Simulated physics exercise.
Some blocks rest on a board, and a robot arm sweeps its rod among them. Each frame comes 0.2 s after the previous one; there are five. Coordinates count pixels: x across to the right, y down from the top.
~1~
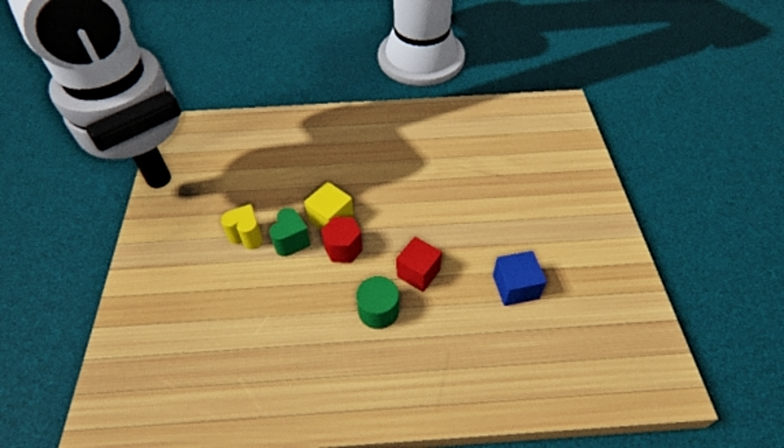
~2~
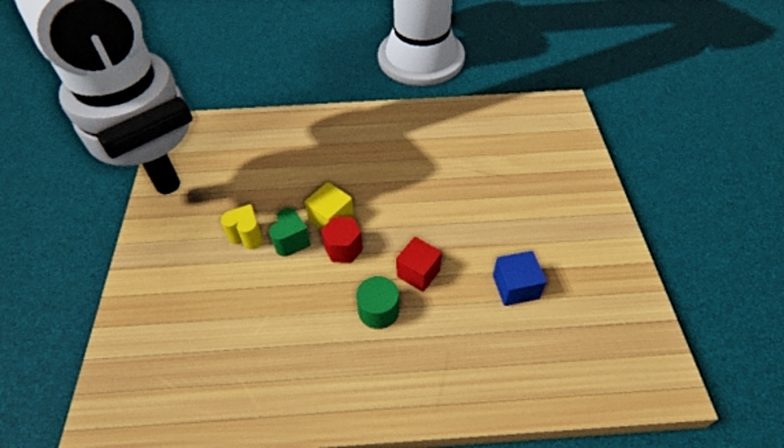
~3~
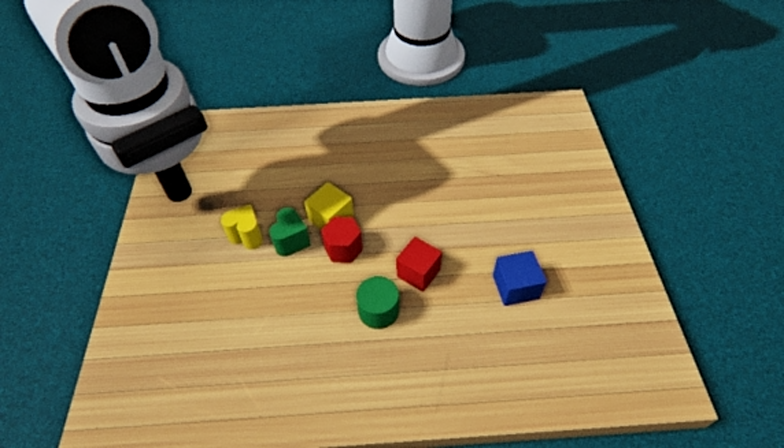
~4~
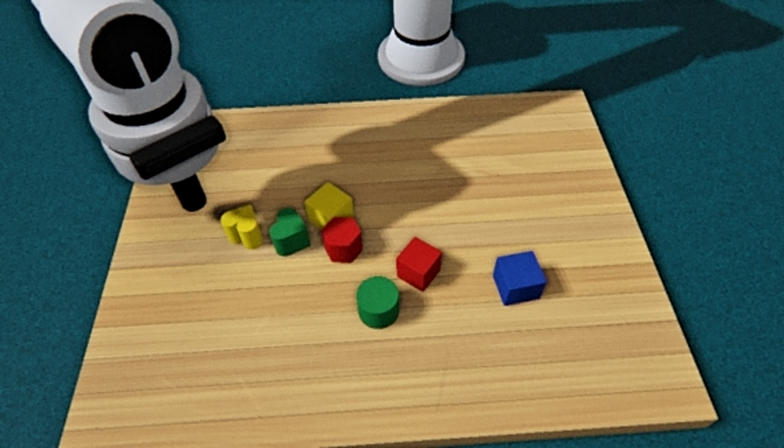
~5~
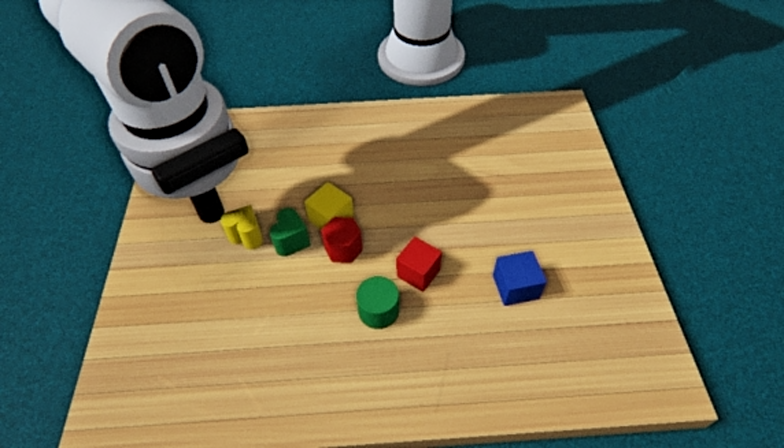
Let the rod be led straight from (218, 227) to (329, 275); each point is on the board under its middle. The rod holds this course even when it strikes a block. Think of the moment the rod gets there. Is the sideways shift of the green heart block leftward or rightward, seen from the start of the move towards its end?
Facing the way the path runs, start to end, you'll find the green heart block has shifted left.
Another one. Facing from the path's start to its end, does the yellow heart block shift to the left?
Answer: No.
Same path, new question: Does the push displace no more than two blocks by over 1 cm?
No, that is not what happens.
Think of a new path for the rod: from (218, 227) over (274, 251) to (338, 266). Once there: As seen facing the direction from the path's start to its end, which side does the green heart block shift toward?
It gets pushed left.
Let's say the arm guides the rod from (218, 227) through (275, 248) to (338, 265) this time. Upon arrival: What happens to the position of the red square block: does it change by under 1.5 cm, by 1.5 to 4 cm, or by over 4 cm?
Its displacement is below 1.5 cm.
What follows on the original path. One third of the way, rod (249, 230); yellow heart block (275, 234), turned 15° anticlockwise; green heart block (303, 227), turned 40° anticlockwise.
Two thirds of the way, rod (288, 247); yellow heart block (303, 258), turned 20° anticlockwise; green heart block (317, 229), turned 75° anticlockwise; red hexagon (351, 230).
At the end, rod (327, 262); yellow heart block (334, 281), turned 15° clockwise; green heart block (331, 230), turned 90° anticlockwise; yellow square block (333, 198), turned 20° anticlockwise; red hexagon (366, 227).
